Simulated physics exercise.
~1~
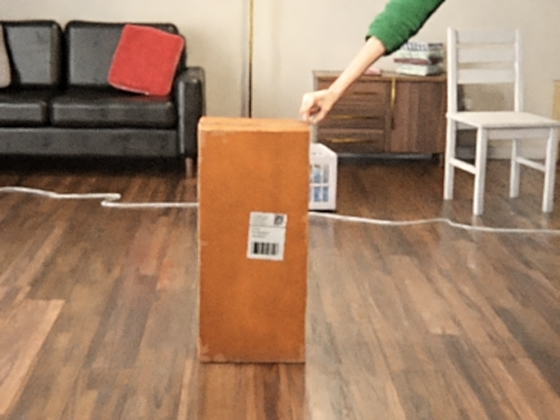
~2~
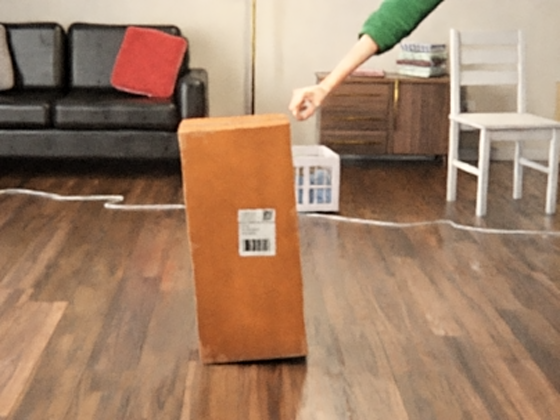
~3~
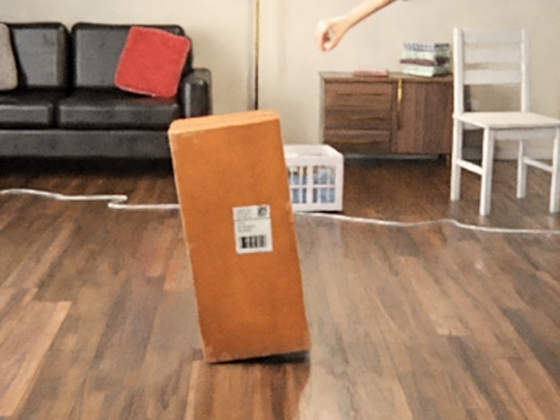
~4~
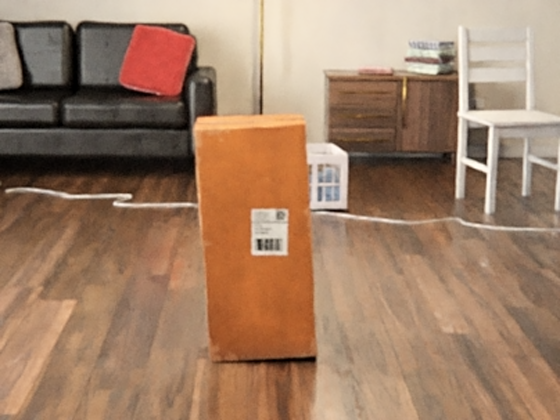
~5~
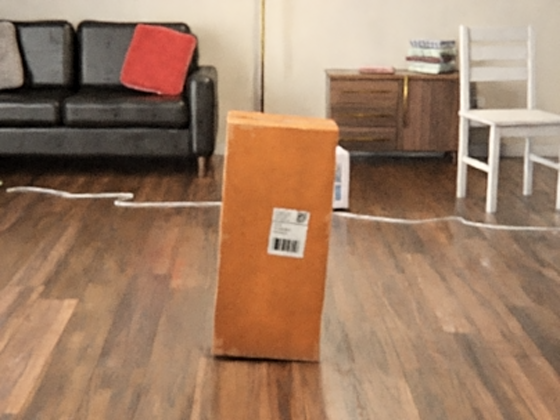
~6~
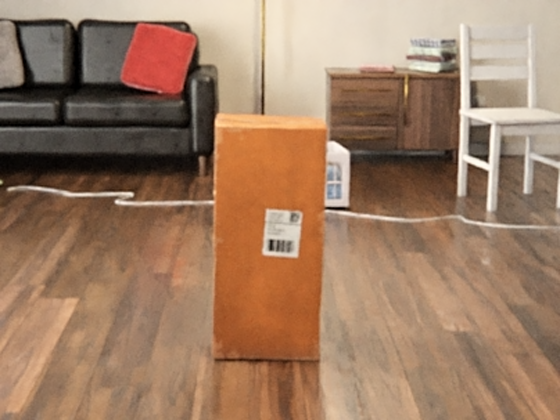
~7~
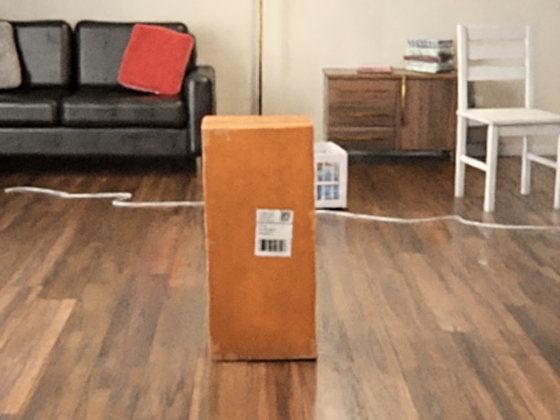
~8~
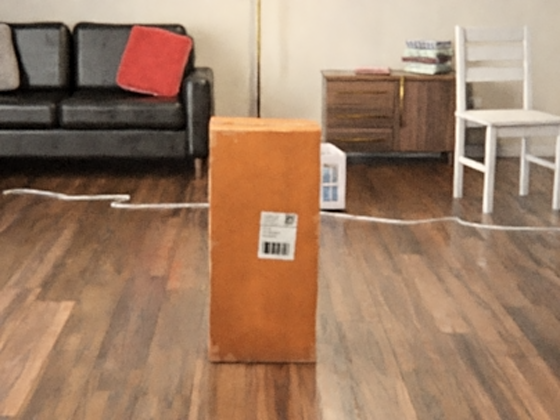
Tall orange box tipping left as a hand lets go and withdraws, then rocking right and back before settling upright on wooden floor.
